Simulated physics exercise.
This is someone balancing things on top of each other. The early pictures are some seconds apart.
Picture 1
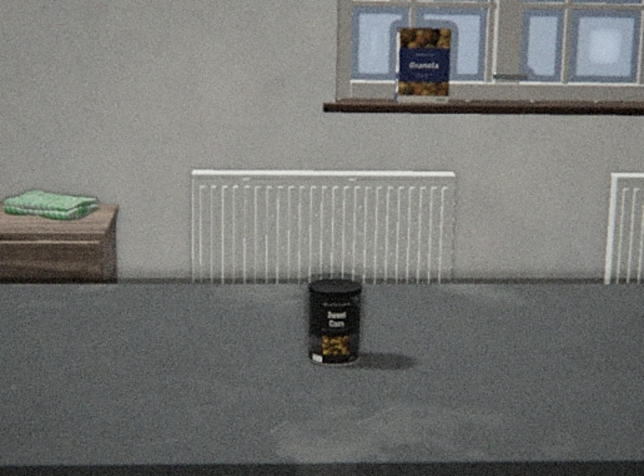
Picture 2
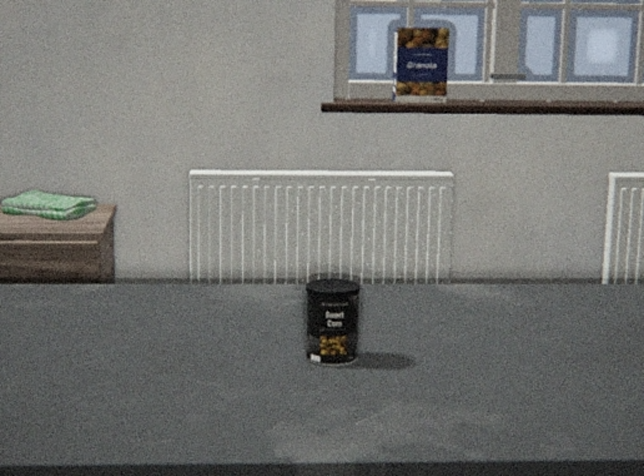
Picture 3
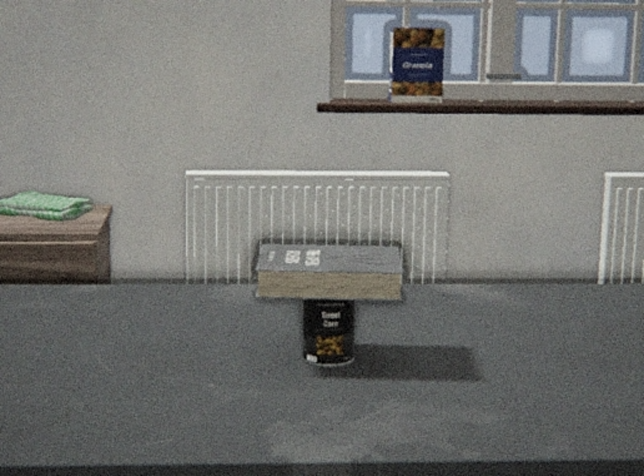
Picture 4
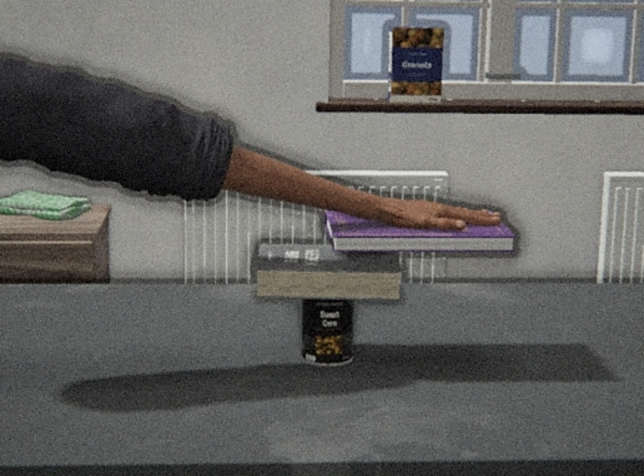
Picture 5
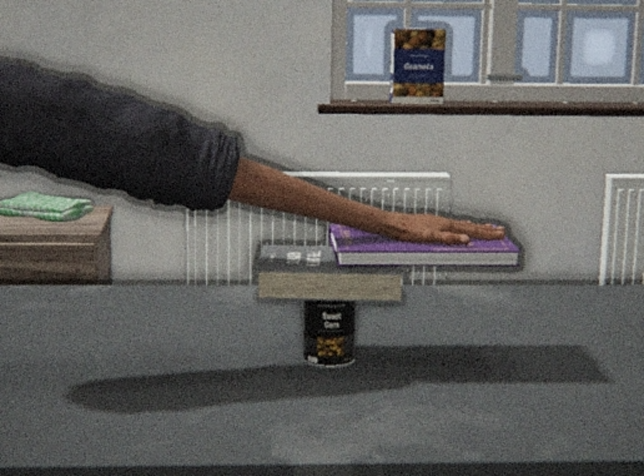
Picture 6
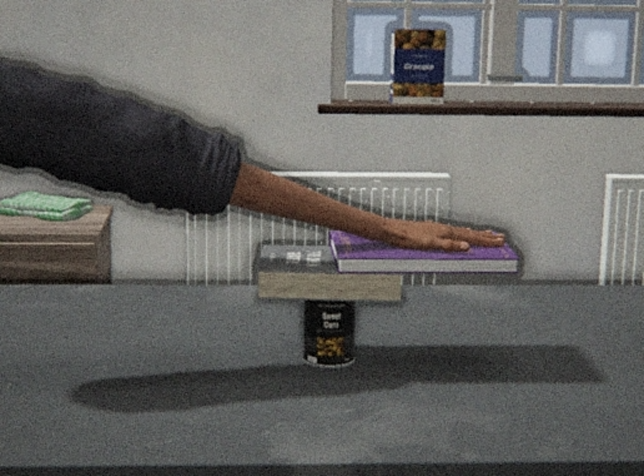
A thick grey book appears flat on top of a black sweetcorn tin, then a dark-sleeved arm reaching in from the left lowers a purple book onto its right side and keeps a hand on it, while the view shifts very slightly. This is a room seen from the front across a grey tabletop. Behind are white radiators, green cloth on a wooden cabinet at left, and a blue granola packet on the windowsill.
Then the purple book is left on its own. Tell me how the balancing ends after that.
The pile will not survive intact.
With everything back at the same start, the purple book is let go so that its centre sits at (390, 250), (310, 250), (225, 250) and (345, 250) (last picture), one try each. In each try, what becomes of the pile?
Try one: It topples; try two: It stands firm; try three: It topples; try four: It stands firm.
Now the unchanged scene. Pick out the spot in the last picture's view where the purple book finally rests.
Look around (477, 349) in the final frame.
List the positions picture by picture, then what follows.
In the first frame, the last thing is not in view yet; black tin (335, 323).
In the second frame, the last thing is not in view yet; black tin (332, 322).
In the third frame, the last thing is not in view yet; black tin (329, 323).
In the fourth frame, coming down; purple book (416, 231); black tin (328, 322).
In the fifth frame, coming down; purple book (421, 245); black tin (330, 324).
In the sixth frame, set down, still held; purple book (421, 252); black tin (329, 324).
Then, 0.40 s on from there, purple book now fallen; grey book turned 5° from how it was put.
Then, 0.80 s on from there, things are still on the move.
In the end, fallen, purple book; the other 2 unmoved. At the end, from the last picture's camera, purple book near (477, 349). The pile gives way.
